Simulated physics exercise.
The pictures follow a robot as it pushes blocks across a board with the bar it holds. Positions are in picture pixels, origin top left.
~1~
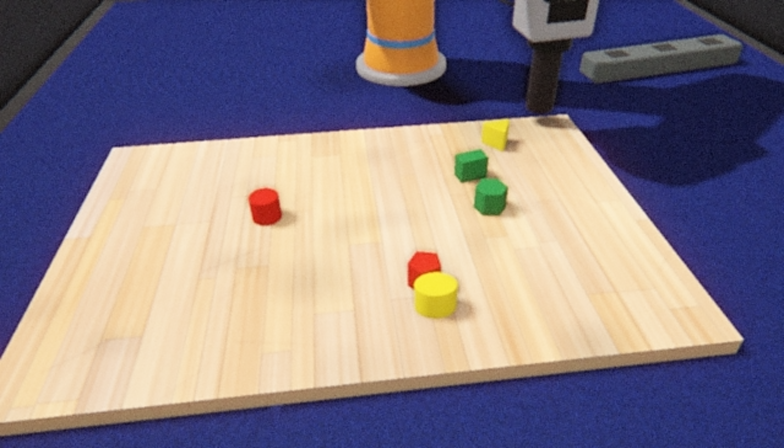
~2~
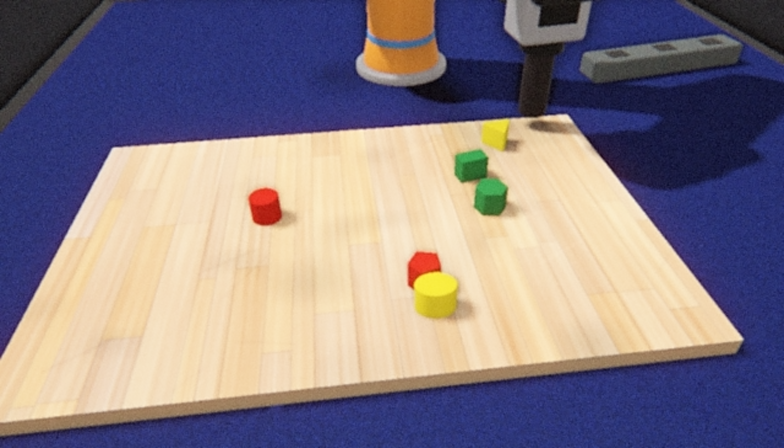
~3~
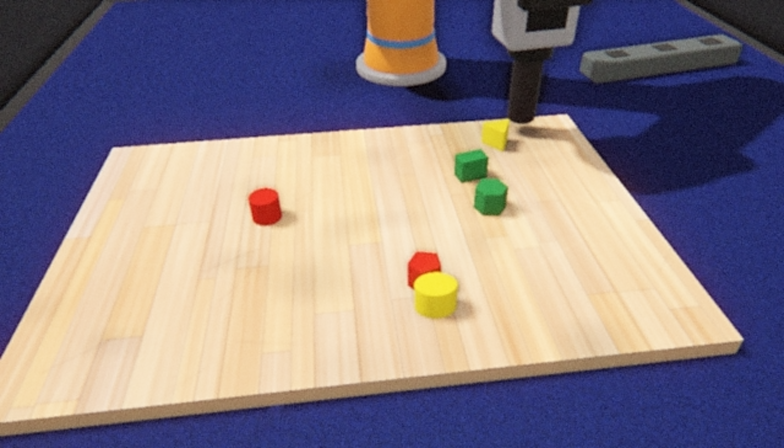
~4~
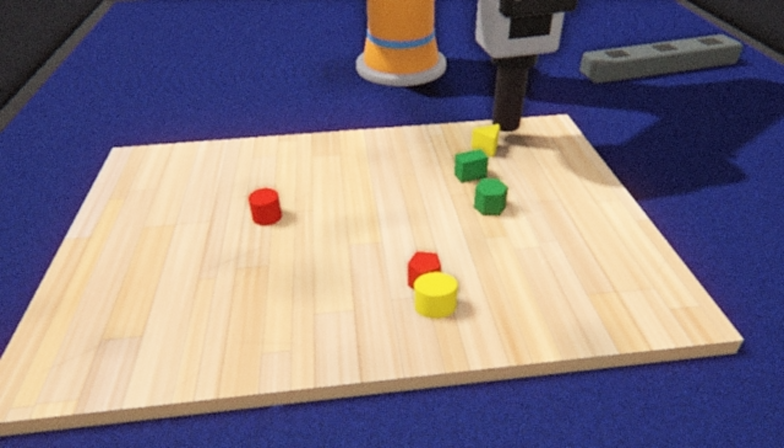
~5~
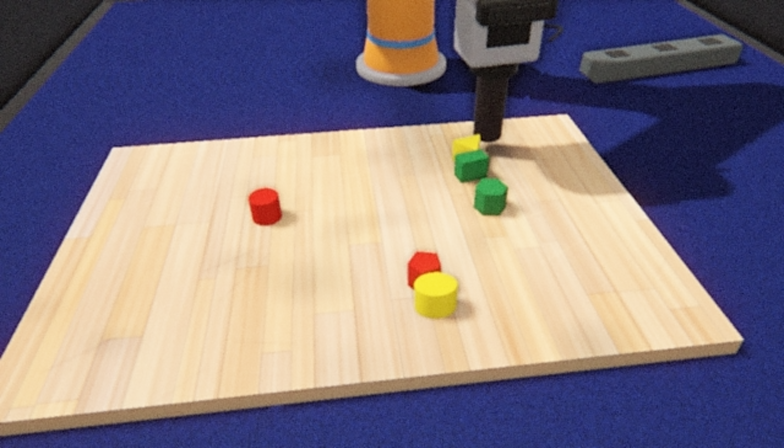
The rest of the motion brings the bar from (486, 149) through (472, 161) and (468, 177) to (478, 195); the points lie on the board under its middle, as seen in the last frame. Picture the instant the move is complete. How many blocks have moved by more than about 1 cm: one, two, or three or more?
Of all the blocks, three or more travel more than a centimetre.
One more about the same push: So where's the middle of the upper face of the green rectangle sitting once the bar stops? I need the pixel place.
At pixel (481, 188).
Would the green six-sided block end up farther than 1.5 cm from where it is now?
It seems so.
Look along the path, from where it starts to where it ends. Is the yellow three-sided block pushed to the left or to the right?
It goes right.
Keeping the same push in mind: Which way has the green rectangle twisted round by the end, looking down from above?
It goes clockwise.
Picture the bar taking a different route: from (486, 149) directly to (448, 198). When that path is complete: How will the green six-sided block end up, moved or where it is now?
Once the bar is done, the green six-sided block is in a new spot.
What follows on the original path. One third of the way, bar at (473, 149); yellow three-sided block at (453, 153); green rectangle at (469, 165), turned 20° anticlockwise.
Two thirds of the way, bar at (470, 165); yellow three-sided block at (442, 162), turned 60° clockwise; green rectangle at (472, 171), turned 15° clockwise.
At the end, bar at (479, 181); yellow three-sided block at (444, 163), turned 85° clockwise; green rectangle at (481, 188), turned 25° clockwise; green six-sided block at (505, 203), turned 20° anticlockwise.
